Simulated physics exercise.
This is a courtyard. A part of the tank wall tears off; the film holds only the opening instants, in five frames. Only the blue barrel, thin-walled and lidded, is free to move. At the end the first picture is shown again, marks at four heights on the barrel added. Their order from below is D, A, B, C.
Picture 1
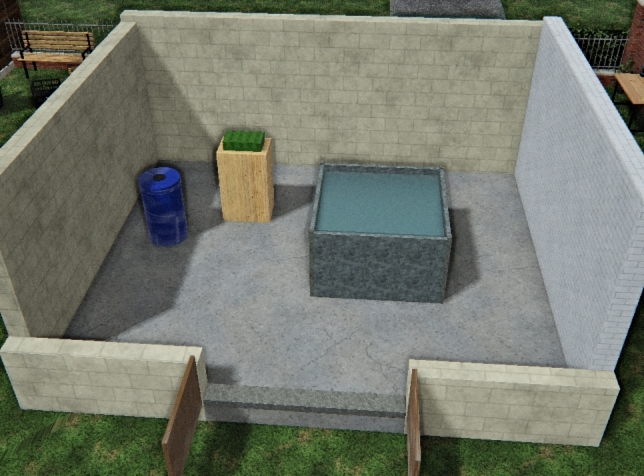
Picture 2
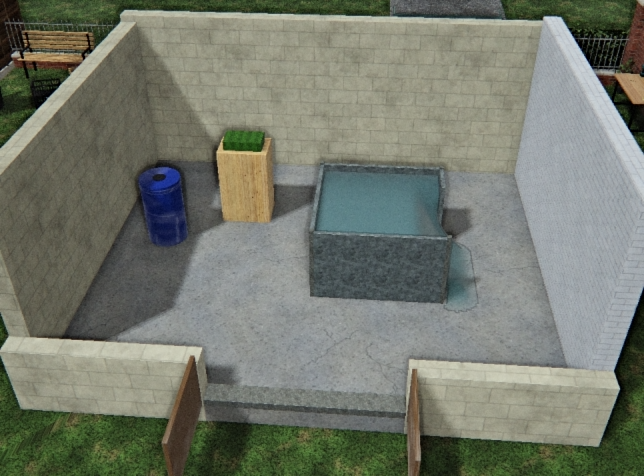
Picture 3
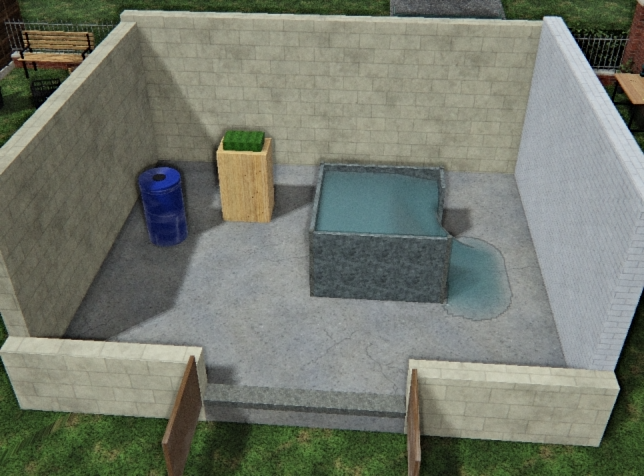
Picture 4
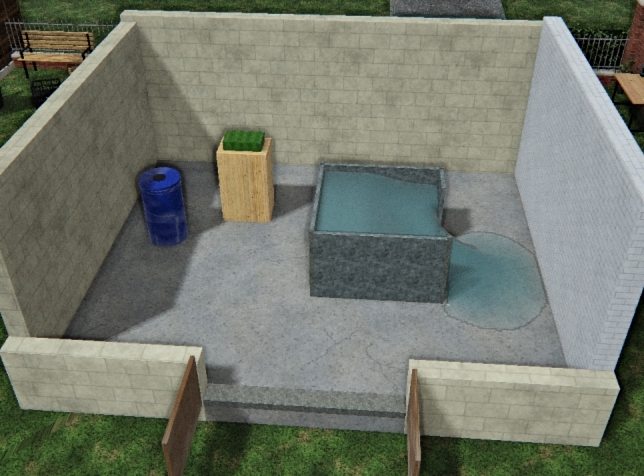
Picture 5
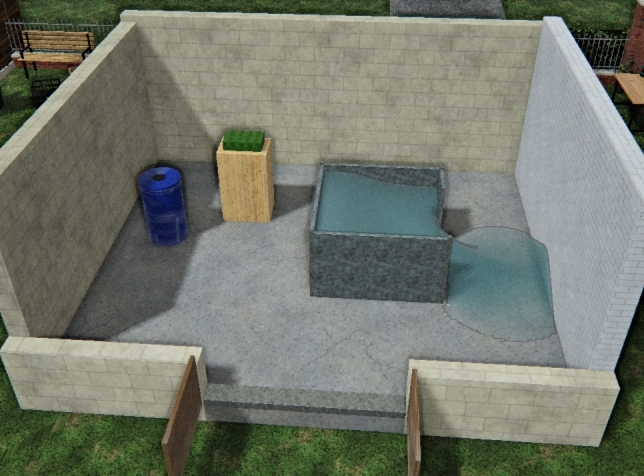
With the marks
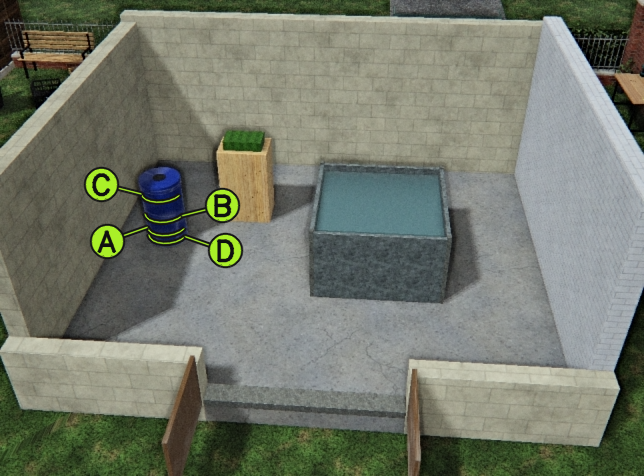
At first, a full stone tank stands in a walled courtyard with an open gate, a blue barrel and a wooden planter to its left. Then water pours from the tank's right side onto the ground, and the puddle widens until it meets the right wall, while the barrel stays still.
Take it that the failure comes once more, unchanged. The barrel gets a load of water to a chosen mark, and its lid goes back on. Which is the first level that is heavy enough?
That is level A.
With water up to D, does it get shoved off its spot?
Yes, that goes wrong.
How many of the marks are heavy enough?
Three of the four.
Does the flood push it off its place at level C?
No, that is safe.
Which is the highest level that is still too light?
That would be D.
On the marked copy, A at (162, 235); B at (159, 222); C at (156, 202); D at (163, 243); from the bottom up D, A, B, C.
With A, it does not move.
With B, it does not move.
With C, it does not move.
With D, it is pushed about twice its own width away.
